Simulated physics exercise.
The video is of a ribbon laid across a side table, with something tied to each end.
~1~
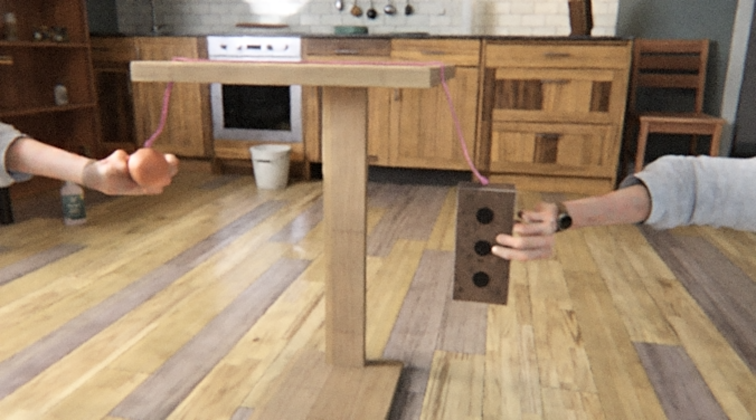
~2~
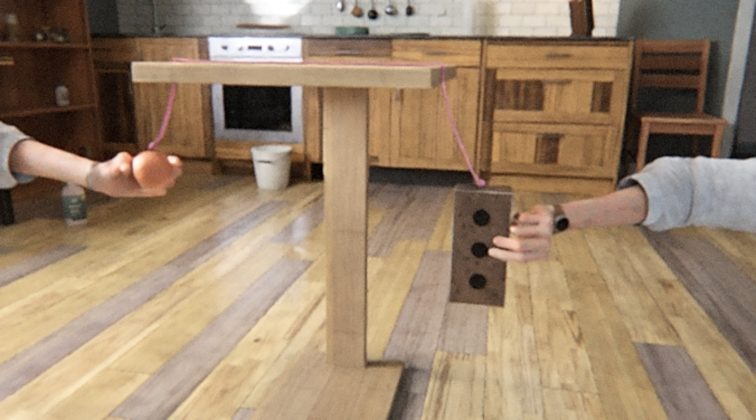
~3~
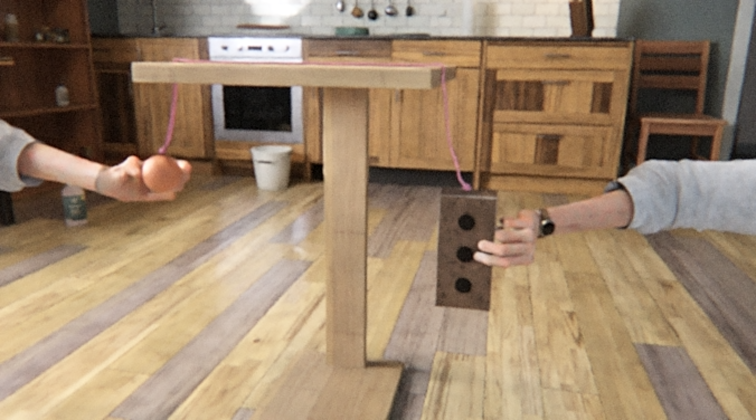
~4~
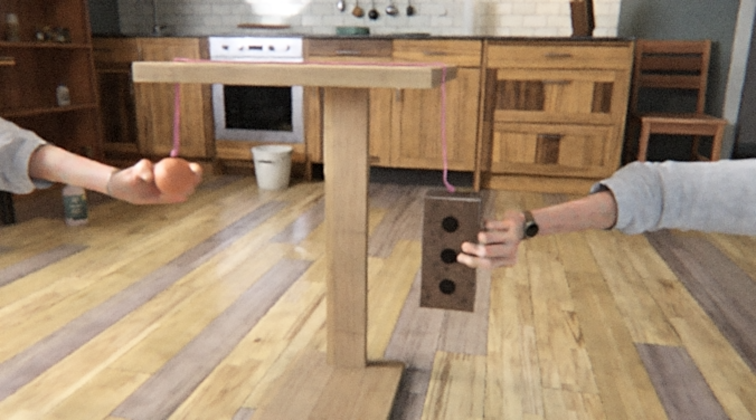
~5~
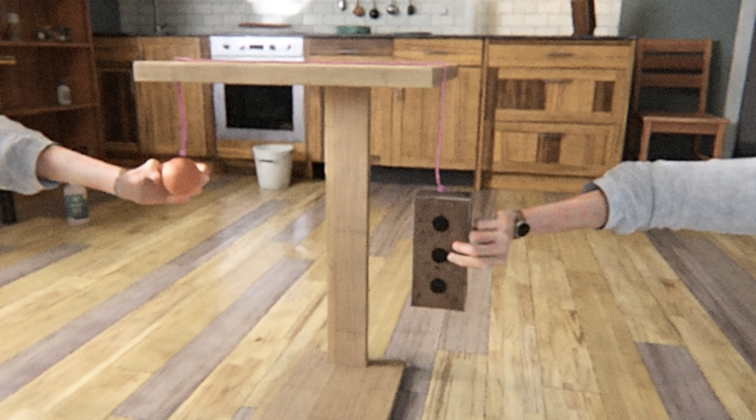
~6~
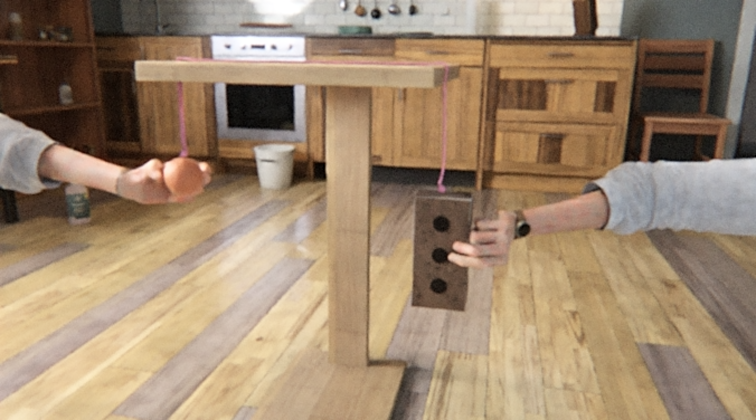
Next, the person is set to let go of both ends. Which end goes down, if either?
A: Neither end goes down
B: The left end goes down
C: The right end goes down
C, the right end goes down.
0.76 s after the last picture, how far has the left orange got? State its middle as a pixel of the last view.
At that moment it is at (413, 40).
Then, 0.38 s later than the last view, left orange higher near (139, 62); right brick lower near (436, 317).
Then, 0.76 s later than the last view, left orange pulled up onto the top near (413, 40); right brick down on the floor near (405, 406).
Then, 1.10 s later than the last view, left orange lower; right brick down on the floor.
Finally, left orange down on the floor; right brick down on the floor. The ribbon slides rightwards.
